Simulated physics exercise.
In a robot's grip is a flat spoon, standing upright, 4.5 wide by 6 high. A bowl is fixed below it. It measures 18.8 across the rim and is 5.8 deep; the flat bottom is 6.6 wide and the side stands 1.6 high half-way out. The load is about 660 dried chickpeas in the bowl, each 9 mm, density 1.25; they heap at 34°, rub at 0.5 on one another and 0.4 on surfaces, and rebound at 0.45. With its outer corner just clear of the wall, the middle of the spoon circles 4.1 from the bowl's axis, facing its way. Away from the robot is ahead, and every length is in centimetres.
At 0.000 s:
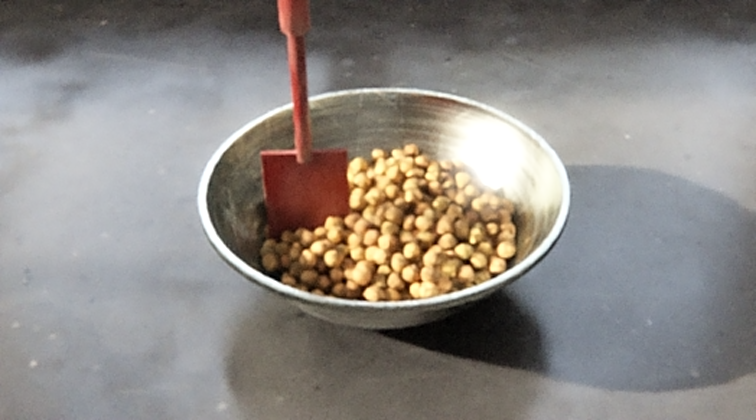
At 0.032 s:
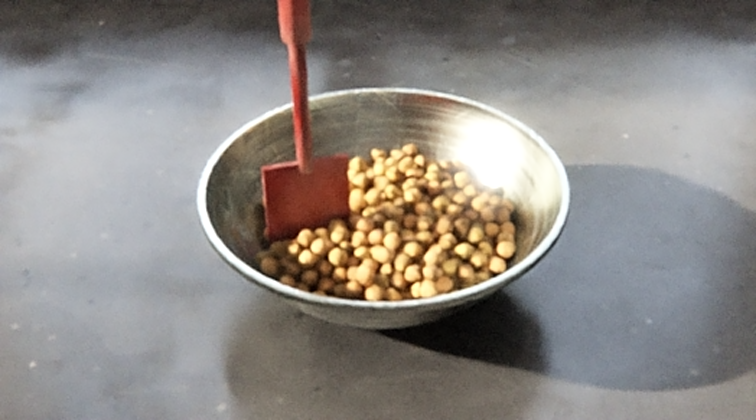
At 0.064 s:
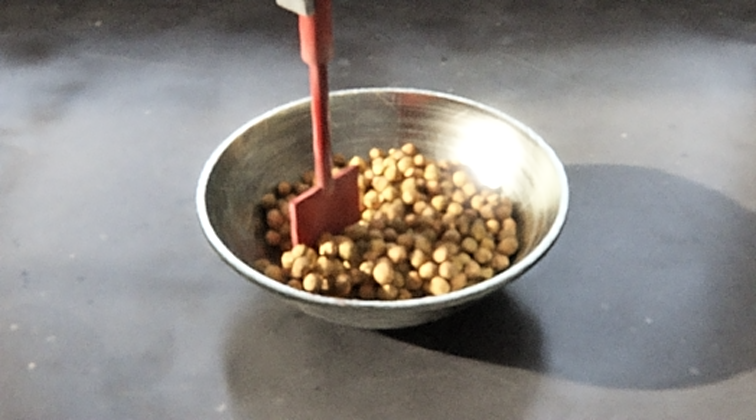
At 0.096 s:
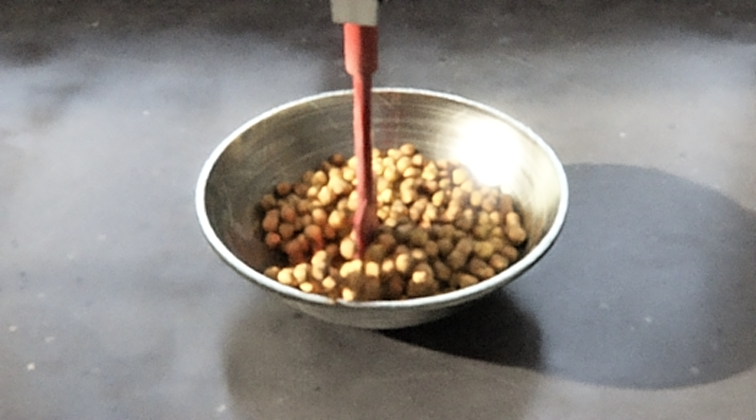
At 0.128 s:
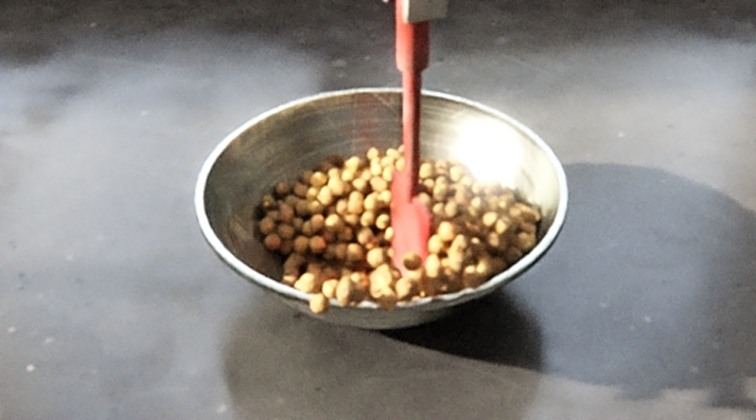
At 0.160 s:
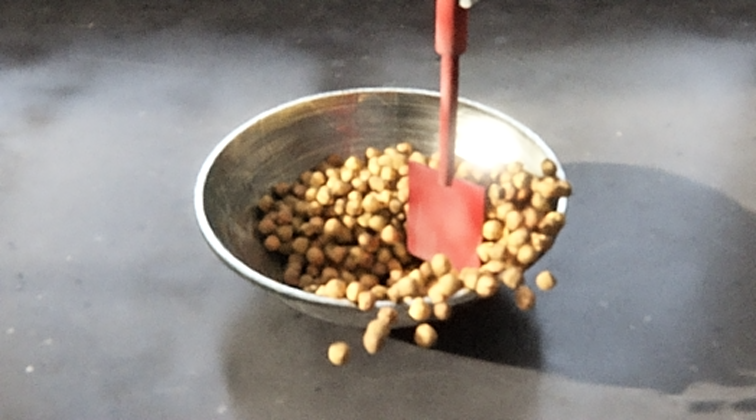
A metal bowl holds dried chickpeas as a red spoon sweeps rightward, pushing some over the rim.
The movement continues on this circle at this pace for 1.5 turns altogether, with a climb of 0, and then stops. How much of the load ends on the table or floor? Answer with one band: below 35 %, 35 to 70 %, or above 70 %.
35 to 70 %.
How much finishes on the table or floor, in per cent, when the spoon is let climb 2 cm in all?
Result: Roughly 25 %.
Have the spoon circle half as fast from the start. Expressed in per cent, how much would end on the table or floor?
10 %.
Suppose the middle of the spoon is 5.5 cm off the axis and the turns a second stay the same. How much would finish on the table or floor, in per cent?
In that case some 20 %.
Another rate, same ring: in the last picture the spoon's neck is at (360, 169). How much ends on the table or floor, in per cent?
I'd say near 15 per cent.
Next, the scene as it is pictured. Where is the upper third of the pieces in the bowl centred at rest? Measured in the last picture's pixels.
(430, 201).
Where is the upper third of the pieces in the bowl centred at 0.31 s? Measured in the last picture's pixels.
About (320, 134) in the last picture.
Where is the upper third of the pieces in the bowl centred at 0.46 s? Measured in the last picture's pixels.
I'd say about (373, 277).
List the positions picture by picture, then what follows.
The spoon neck at (303, 127), 0° round; upper third of the load around (396, 220), from x 270 to 510, top at y 150; 663 in the bowl, in the first picture.
The spoon neck at (304, 137), 13° round; upper third of the load around (394, 222), from x 265 to 505, top at y 150, in the second picture.
The spoon neck at (324, 158), 44° round; upper third of the load around (395, 238), from x 265 to 510, top at y 150, in the third picture.
The spoon neck at (365, 170), 77° round; upper third of the load around (412, 243), from x 270 to 515, top at y 150, in the fourth picture.
The spoon neck at (412, 167), 109° round; upper third of the load around (451, 235), from x 265 to 530, top at y 150; 657 in the bowl, 6 in flight or on the tool, in the fifth picture.
The spoon neck at (448, 150), 141° round; upper third of the load around (488, 211), from x 265 to 565, top at y 150; 640 in the bowl, 23 in flight or on the tool, in the sixth picture.
After 0.31 s, 293° round, highest piece 10 above the table; 502 in the bowl, 51 on the table or floor, 110 in flight or on the tool.
After 0.46 s, 84° round, highest piece 9 above the table; 408 in the bowl, 206 on the table or floor, 49 in flight or on the tool.
After 0.74 s, 180° round, highest piece 5 above the table; 360 in the bowl, 303 on the table or floor.
After 1.44 s, 180° round, highest piece 5 above the table; 360 in the bowl, 303 on the table or floor.
In the end, 360 in the bowl, 303 on the table or floor. That is 46 % on the table or floor.
